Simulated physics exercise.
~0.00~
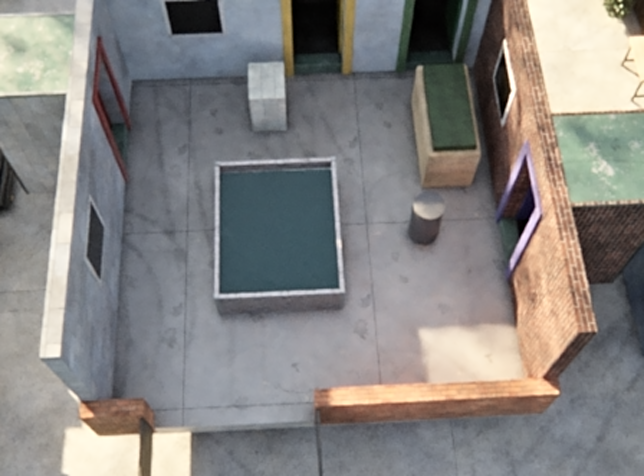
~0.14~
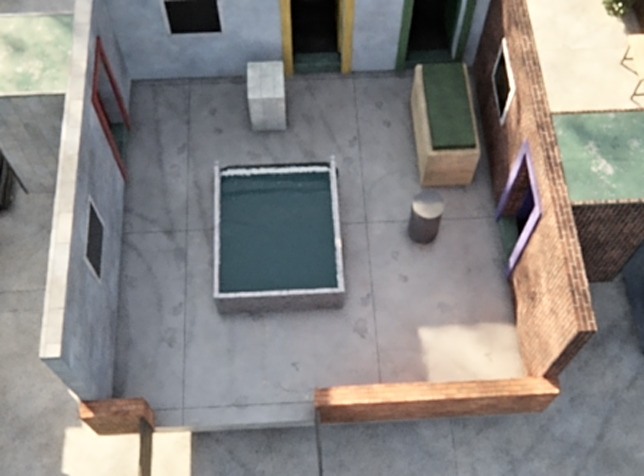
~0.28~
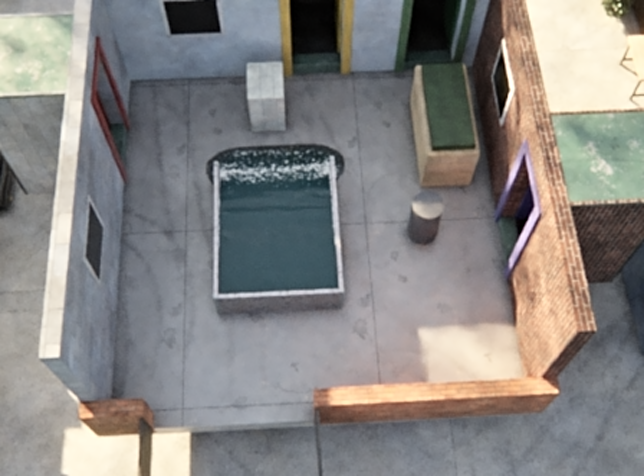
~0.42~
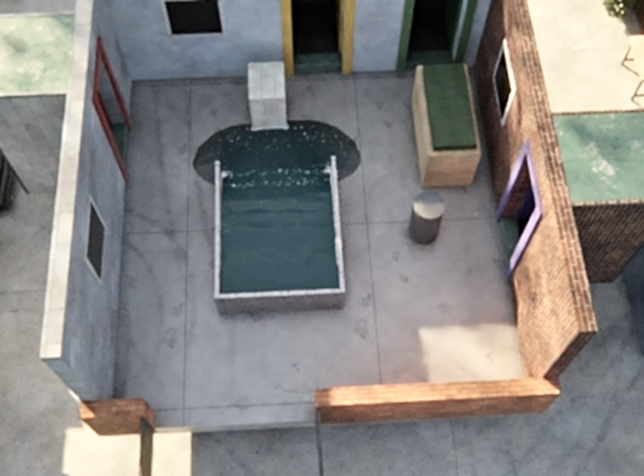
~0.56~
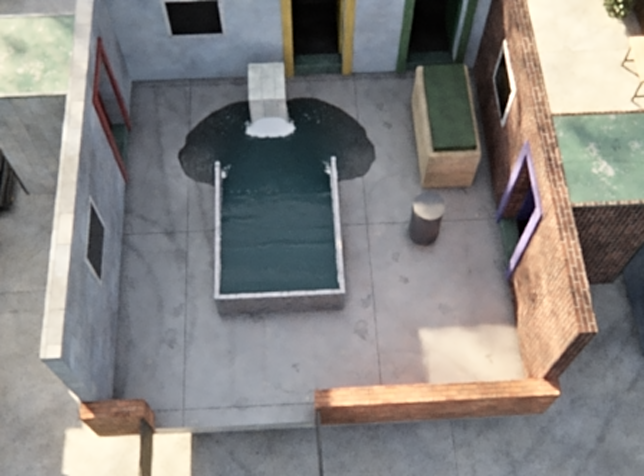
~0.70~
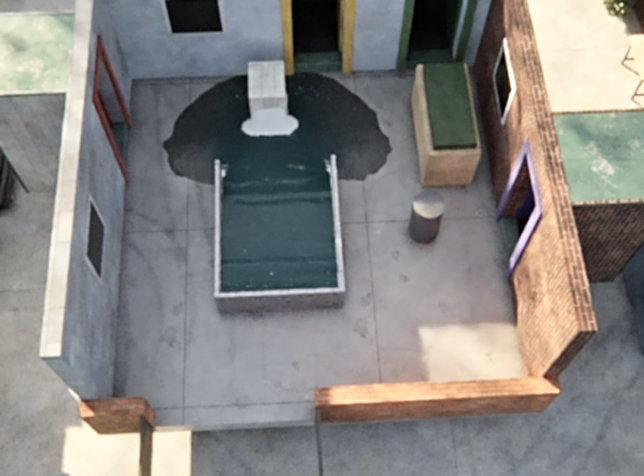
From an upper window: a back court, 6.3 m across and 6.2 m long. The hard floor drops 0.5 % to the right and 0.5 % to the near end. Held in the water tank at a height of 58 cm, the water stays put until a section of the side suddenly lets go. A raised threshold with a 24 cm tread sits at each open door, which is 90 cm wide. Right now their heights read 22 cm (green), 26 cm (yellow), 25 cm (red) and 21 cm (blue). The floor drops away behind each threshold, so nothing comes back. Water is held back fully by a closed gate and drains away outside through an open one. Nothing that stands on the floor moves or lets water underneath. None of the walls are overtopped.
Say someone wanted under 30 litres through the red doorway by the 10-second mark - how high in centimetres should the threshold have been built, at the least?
They should have built it at least 12 cm high.
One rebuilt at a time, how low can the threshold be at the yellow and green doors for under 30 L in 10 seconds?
About 21 cm at yellow and 18 cm at green.
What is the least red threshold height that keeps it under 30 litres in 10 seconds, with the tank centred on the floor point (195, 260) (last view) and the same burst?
Then roughly 17 cm.
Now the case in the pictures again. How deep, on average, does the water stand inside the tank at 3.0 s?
Near 16 cm, averaged.
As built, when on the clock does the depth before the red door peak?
I'd say near 3.2 seconds.
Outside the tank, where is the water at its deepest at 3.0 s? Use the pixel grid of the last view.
Around (465, 70).
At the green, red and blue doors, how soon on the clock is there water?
Door green 1.6 s / door red 1.8 s / door blue 3.4 s.
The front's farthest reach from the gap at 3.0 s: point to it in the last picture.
Around (465, 70).
After 1.4 s water covers 25 % of the floor, deepest (40 cm) near (272, 134); it has not reached the red door.
After 3.0 s water covers 40 % of the floor, deepest (38 cm) near (465, 70); 18 cm at the red door, 0 litres in over its 25 cm threshold.
After 10.0 s water covers 95 % of the floor, deepest (12 cm) near (493, 394); 4 cm at the red door, 0 litres in over its 25 cm threshold.
At the red door as built, the water arrived by 1.8 s and peaked near 19 cm at 3.2 s.
Run again over the same 10 s with other heights there, 38 litres in over 11 cm, 10 litres over 15 cm. The limit of 30 litres is kept from about 12 cm up.
